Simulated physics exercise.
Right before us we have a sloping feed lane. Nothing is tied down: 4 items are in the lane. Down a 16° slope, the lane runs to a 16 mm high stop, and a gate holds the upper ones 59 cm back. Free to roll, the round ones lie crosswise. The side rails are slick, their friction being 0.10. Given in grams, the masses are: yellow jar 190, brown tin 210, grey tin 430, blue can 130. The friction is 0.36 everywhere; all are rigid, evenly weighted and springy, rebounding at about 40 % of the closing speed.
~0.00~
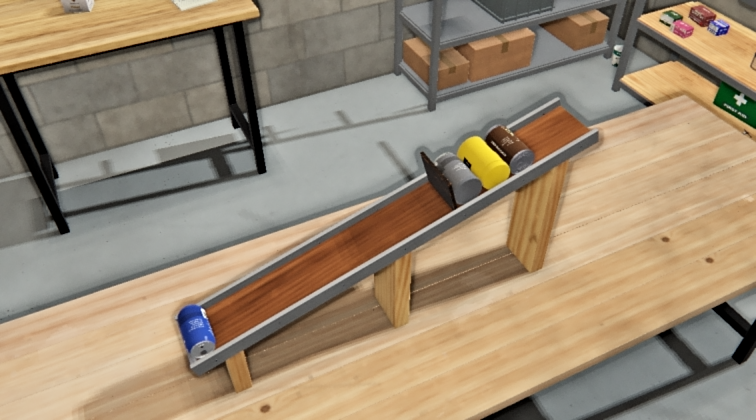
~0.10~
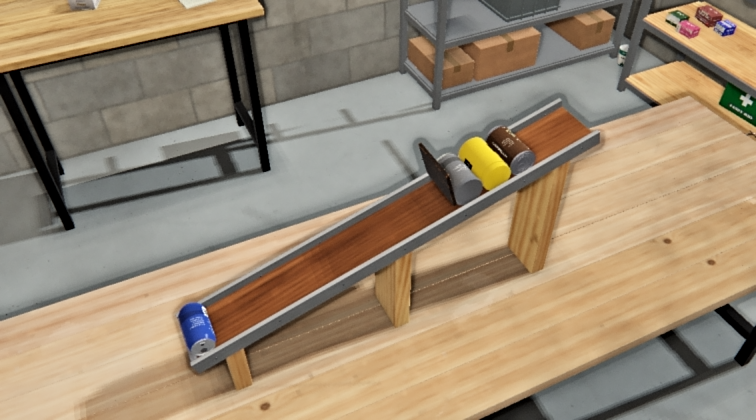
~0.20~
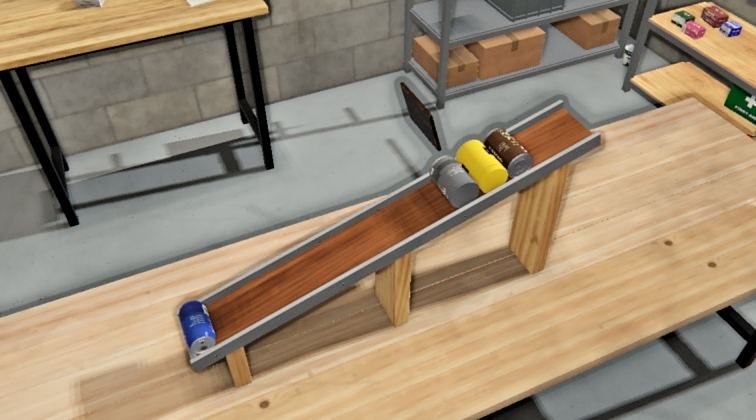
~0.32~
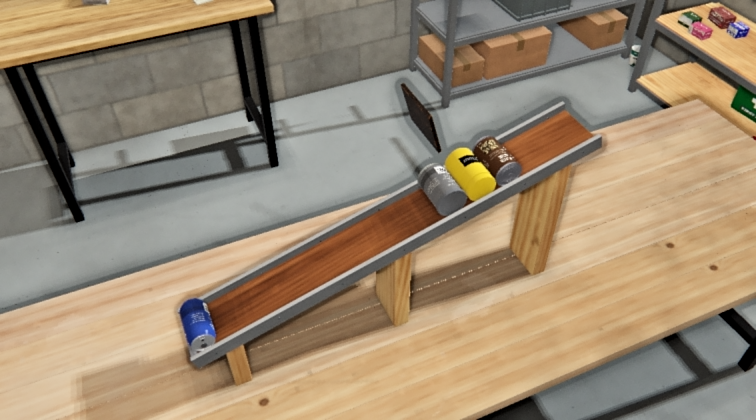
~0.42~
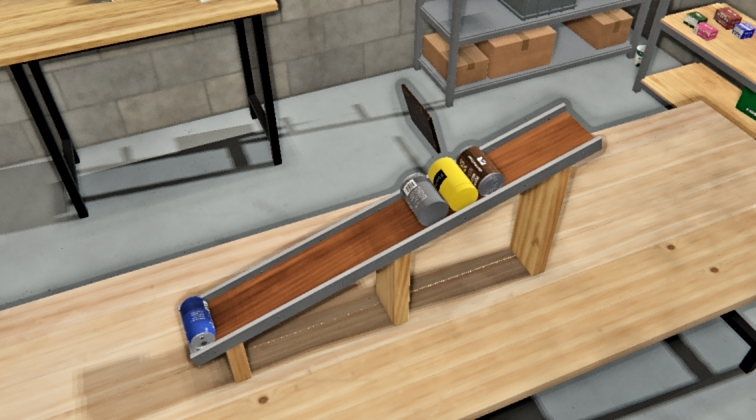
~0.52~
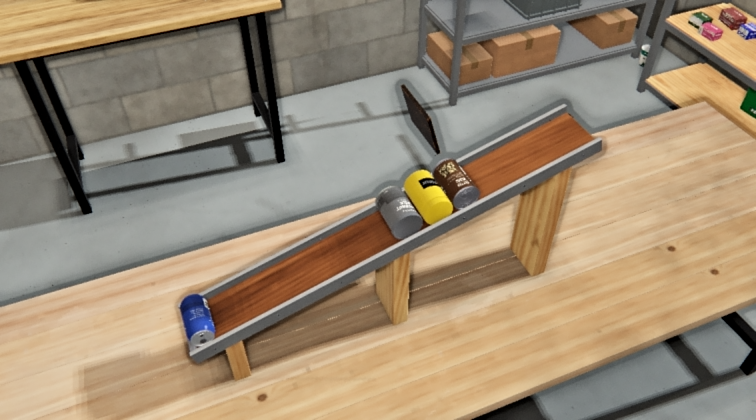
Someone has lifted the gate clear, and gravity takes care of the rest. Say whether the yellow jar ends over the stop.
As it turns out, the yellow jar does not get over.
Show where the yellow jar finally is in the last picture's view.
The resting point is around (227, 302).
After 0.72 s, leader 32 cm from the stop; yellow jar near (359, 233).
After 0.82 s, leader 20 cm from the stop; yellow jar near (314, 257).
After 1.12 s, leader 2 cm from the stop; blue can now over the stop; yellow jar near (237, 297).
After 1.62 s, yellow jar halted near (227, 302); brown tin halted; grey tin halted.
In the end (2.5 s), over the stop, blue can; the other 3 in the lane. In the last view, yellow jar near (227, 302).
